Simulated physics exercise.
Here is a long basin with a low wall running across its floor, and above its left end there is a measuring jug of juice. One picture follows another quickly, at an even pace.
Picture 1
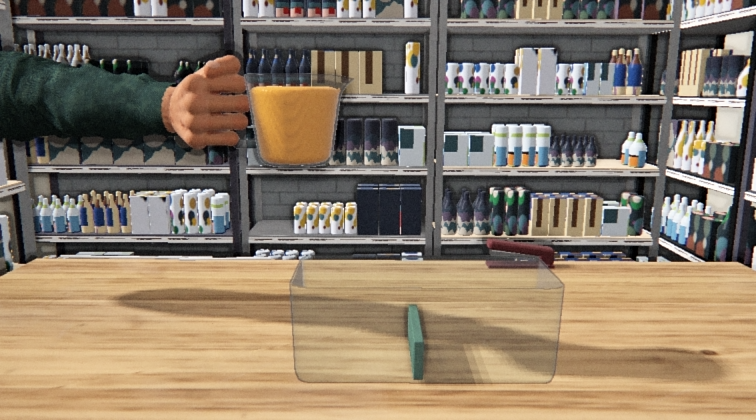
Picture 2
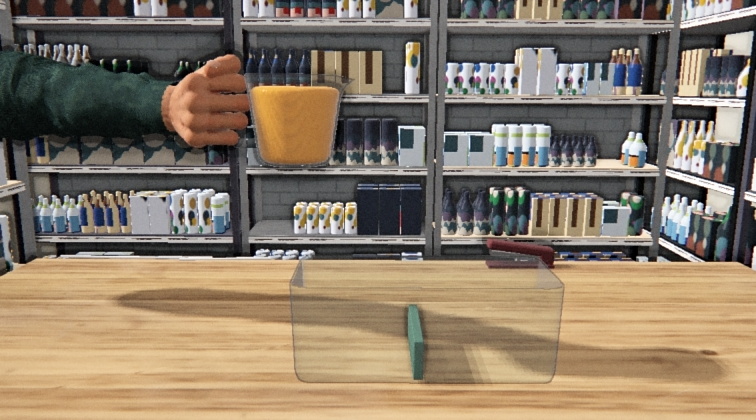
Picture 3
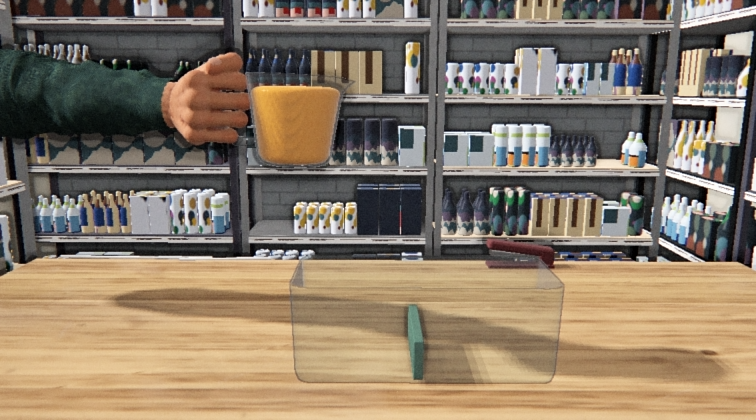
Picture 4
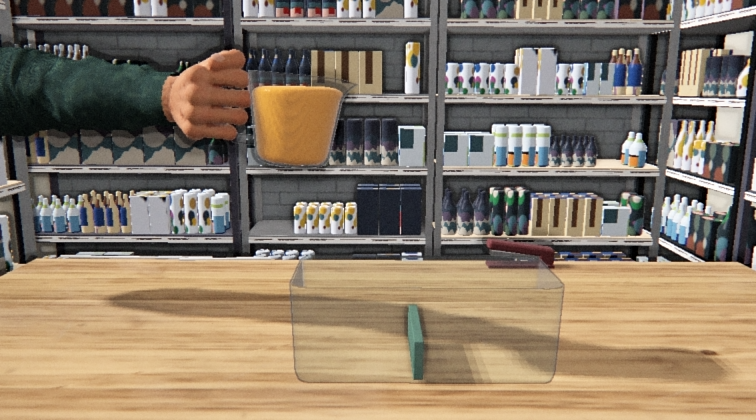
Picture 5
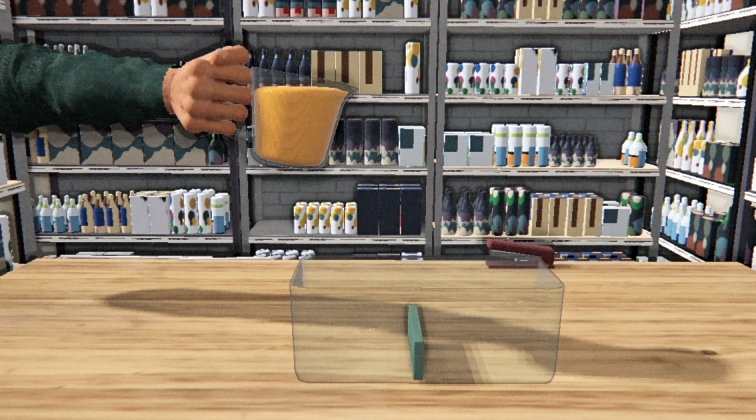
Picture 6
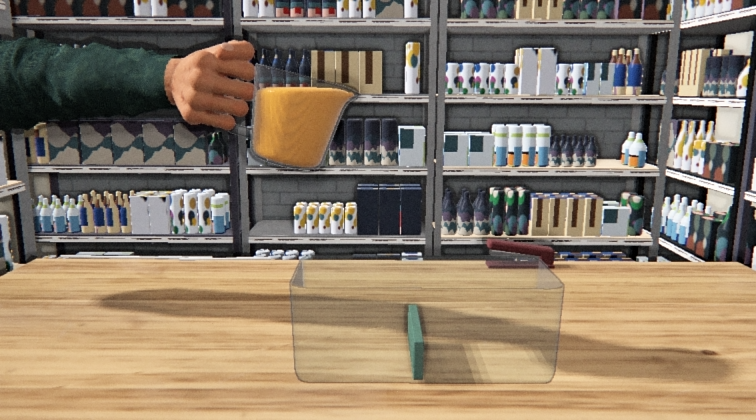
A hand in a dark green sleeve holds a clear measuring jug of orange juice at the upper left, seen from straight across a pale wooden table in a shop lined with shelves of bottles and boxes. Below sits a long transparent basin with a low green wall inside, a dark red object behind it. The hand slowly tilts the jug rightward while the camera stays still.
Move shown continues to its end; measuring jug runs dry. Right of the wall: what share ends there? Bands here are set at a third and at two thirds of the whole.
Falls in the midrange.
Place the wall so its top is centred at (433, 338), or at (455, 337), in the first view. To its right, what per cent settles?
The first position gives around 25 percent, the second around 10 percent.
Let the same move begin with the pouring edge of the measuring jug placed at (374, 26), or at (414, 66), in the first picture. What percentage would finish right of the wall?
The first start yields 85 per cent, the second 95 per cent.
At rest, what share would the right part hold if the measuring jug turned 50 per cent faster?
I'd estimate about 40 percent ends up there.
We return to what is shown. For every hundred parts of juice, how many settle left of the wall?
Roughly 45 %.
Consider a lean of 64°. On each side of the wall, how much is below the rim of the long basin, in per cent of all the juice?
Left part 5 %; right part 10 %.
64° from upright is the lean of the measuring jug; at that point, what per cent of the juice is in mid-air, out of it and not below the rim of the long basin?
Estimate: Some 20 per cent.
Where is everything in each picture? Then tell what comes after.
In the first picture, tilt 0°; pouring edge (354, 77); surface from (251, 89) to (341, 90); the long basin's rim runs from (296, 272) to (551, 273); the wall's top is at (416, 323).
In the second picture, tilt 1°; pouring edge (355, 78); surface from (252, 89) to (340, 90).
In the third picture, tilt 2°; pouring edge (356, 80); surface from (253, 89) to (341, 90).
In the fourth picture, tilt 5°; pouring edge (358, 83); surface from (254, 89) to (344, 91).
In the fifth picture, tilt 9°; pouring edge (360, 88); surface from (257, 89) to (348, 91).
In the sixth picture, tilt 14°; pouring edge (362, 93); surface from (258, 91) to (353, 93).
A moment on, the measuring jug is tipped part way and 66 per cent is still to pour, 3 is left of the wall and 9 right of it.
Next, the measuring jug is tipped on its side and 12 per cent is still to pour, 21 is left of the wall and 51 right of it.
Then the measuring jug is tipped right over and 0 per cent is still to pour, 44 is left of the wall and 53 right of it.
Later the measuring jug is tipped right over and 0 per cent is still to pour, 45 is left of the wall and 54 right of it.
Finally, 45 per cent lies left of the wall, 54 right of it and 2 outside.
